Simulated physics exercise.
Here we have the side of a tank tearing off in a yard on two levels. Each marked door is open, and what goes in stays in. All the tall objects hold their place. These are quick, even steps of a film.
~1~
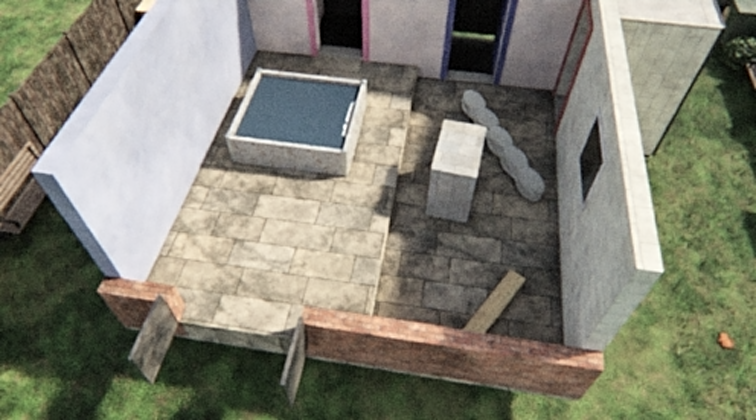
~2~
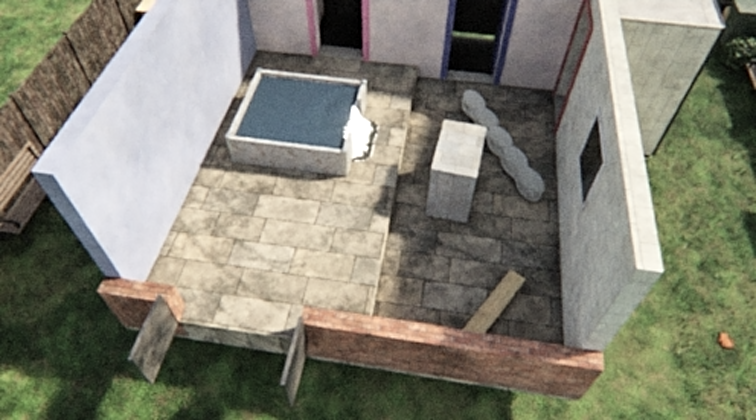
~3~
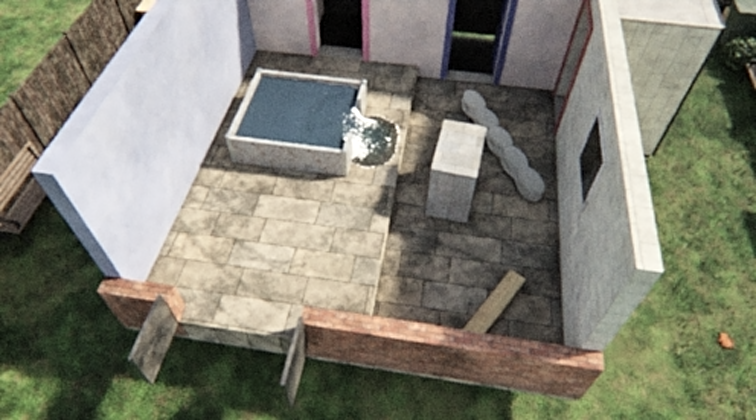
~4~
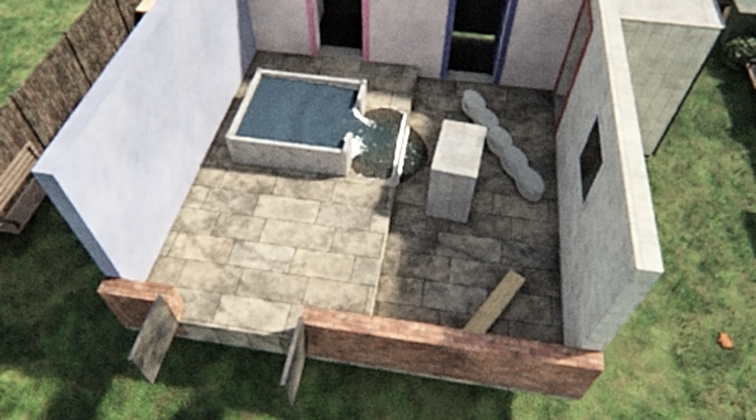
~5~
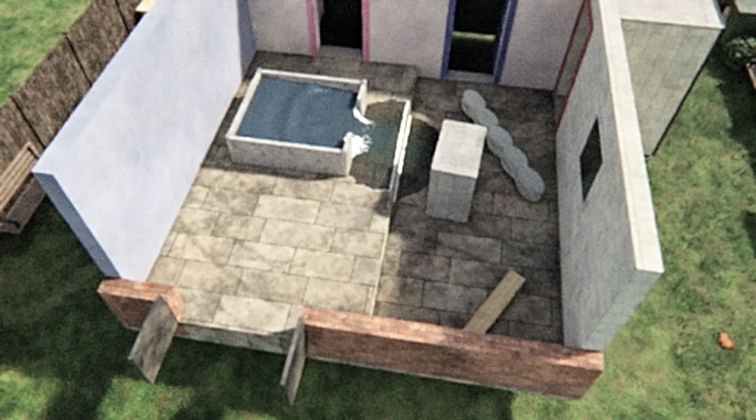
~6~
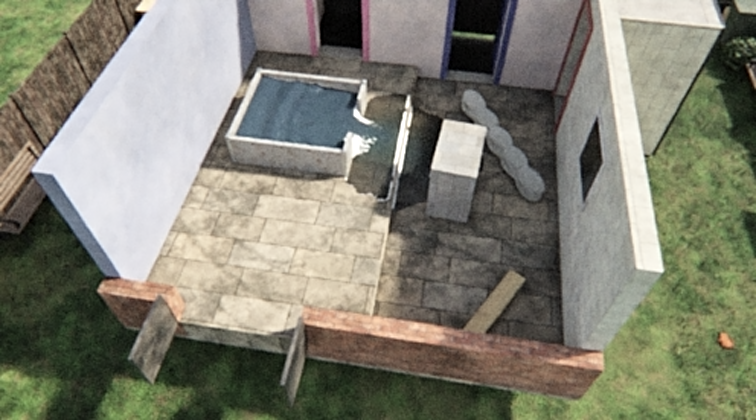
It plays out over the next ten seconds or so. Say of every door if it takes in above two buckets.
The pink door stays under that; the blue door takes more than that; the red door stays under that.
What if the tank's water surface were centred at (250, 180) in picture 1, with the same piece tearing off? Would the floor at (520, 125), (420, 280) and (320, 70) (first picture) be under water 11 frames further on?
In turn: Not flooded, flooded, not flooded.
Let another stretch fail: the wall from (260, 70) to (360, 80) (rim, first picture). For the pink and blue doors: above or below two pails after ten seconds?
In short: The pink door takes more, the blue door takes less.
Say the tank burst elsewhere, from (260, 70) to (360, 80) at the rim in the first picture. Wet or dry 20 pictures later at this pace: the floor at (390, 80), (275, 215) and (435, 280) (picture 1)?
As listed: Awash, not flooded, free of water.
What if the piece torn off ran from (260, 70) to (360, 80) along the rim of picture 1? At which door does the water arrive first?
The door marked pink.
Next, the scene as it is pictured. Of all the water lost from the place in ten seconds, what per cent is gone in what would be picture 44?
Close to 65 %.
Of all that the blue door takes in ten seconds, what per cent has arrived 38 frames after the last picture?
Close to 65 %.
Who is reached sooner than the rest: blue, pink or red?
First comes the blue door.
A moment on, water covers 15 % of the floor; the pink door not reached, the blue door not reached, the red door not reached.
Next, water covers 25 % of the floor; the pink door not reached, the blue door wet at the sill, nothing in, the red door not reached.
Then, water covers 35 % of the floor; the pink door not reached, the blue door under two buckets in, the red door not reached.
Later, water covers 45 % of the floor; the pink door not reached, the blue door over two buckets in, the red door wet at the sill, nothing in.
In the end, water covers 45 % of the floor; the pink door not reached, the blue door over two buckets in, the red door wet at the sill, nothing in.
